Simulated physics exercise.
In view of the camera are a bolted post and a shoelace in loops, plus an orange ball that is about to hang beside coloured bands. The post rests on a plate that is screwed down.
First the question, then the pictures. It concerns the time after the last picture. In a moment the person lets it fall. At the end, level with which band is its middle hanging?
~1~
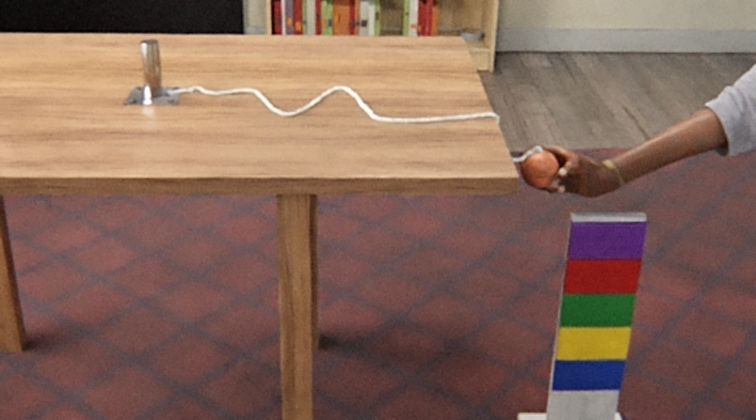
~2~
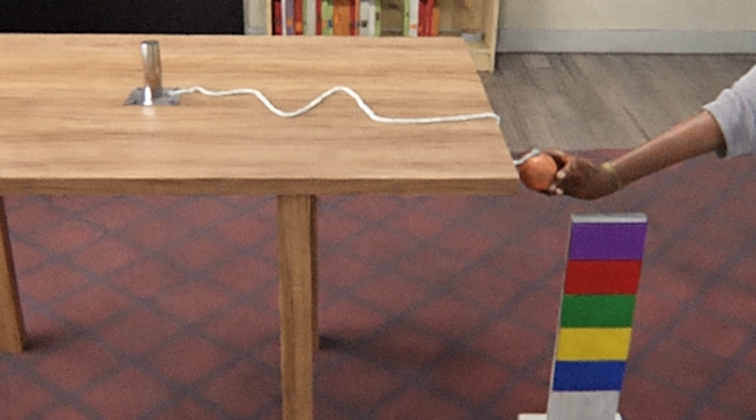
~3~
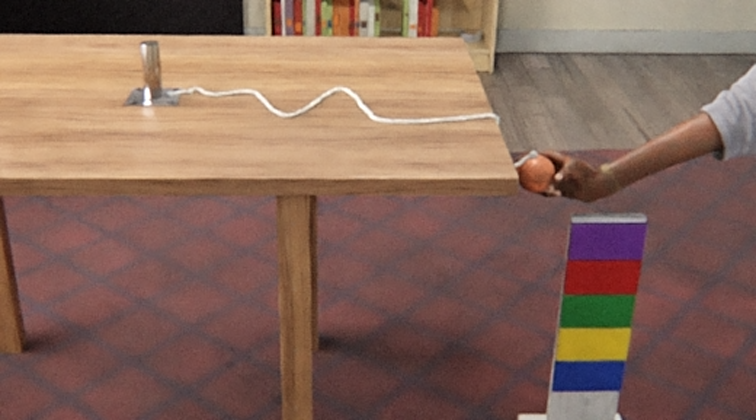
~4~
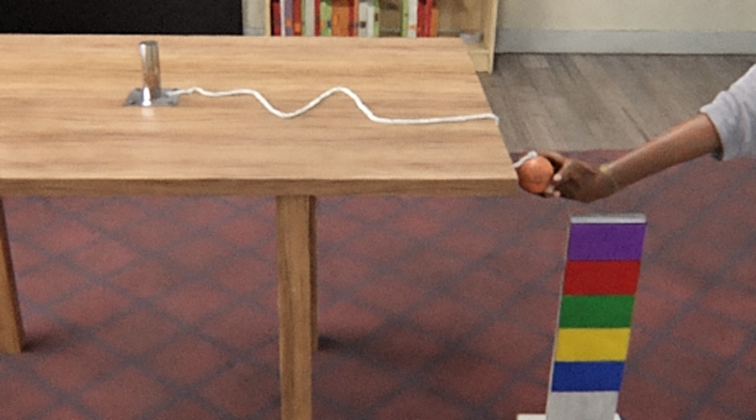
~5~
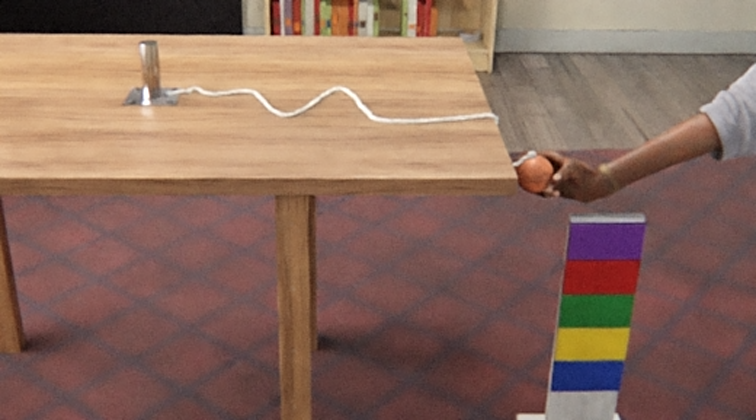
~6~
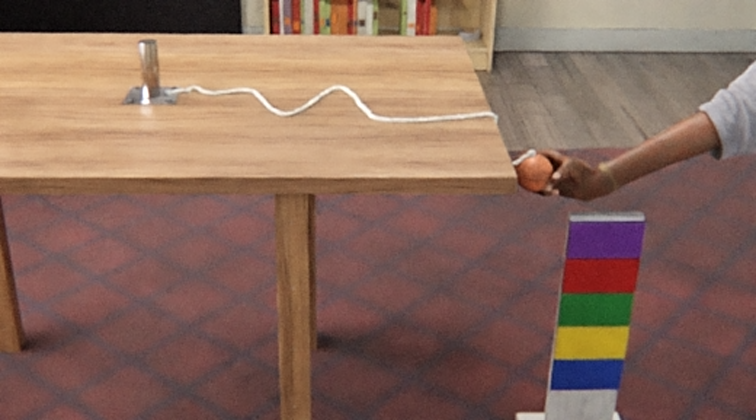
Level with yellow.
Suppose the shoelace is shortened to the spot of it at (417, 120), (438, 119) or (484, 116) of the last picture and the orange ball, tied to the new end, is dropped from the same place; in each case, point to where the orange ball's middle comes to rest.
About (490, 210), then (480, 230), then (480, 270).
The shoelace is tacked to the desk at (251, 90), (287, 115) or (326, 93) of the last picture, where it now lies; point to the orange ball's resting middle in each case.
(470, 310), (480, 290), (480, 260).
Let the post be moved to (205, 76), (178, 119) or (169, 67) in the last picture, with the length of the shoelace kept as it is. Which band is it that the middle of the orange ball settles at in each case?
Post by post, in the given order: Blue; blue; yellow.
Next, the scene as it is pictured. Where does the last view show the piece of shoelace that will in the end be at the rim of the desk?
That would be the bit at (359, 102).
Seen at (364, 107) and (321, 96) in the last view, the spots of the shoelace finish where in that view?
They finish at (491, 128) and (413, 106) respectively.
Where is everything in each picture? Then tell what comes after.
Orange ball (540, 169); purple (608, 242); red (603, 277); green (598, 312); yellow (594, 345); blue (589, 376), in the first frame.
Orange ball (538, 172); shoelace through (205, 93) (271, 107) (327, 95) (372, 116) (468, 118), in the second frame.
Orange ball (536, 174), in the third frame.
Orange ball (535, 174); shoelace through (203, 93) (270, 108) (326, 95) (371, 116) (467, 118), in the fourth frame.
Orange ball (534, 174), in the fifth frame.
Orange ball (534, 173); shoelace through (202, 92) (269, 106) (325, 94) (370, 115) (466, 117), in the sixth frame.
A little later, ball near (513, 348); level with yellow.
Next, ball near (445, 333); level with yellow.
Later still, ball near (489, 344); level with yellow.
When it is over, ball near (472, 344); level with yellow. At yellow.
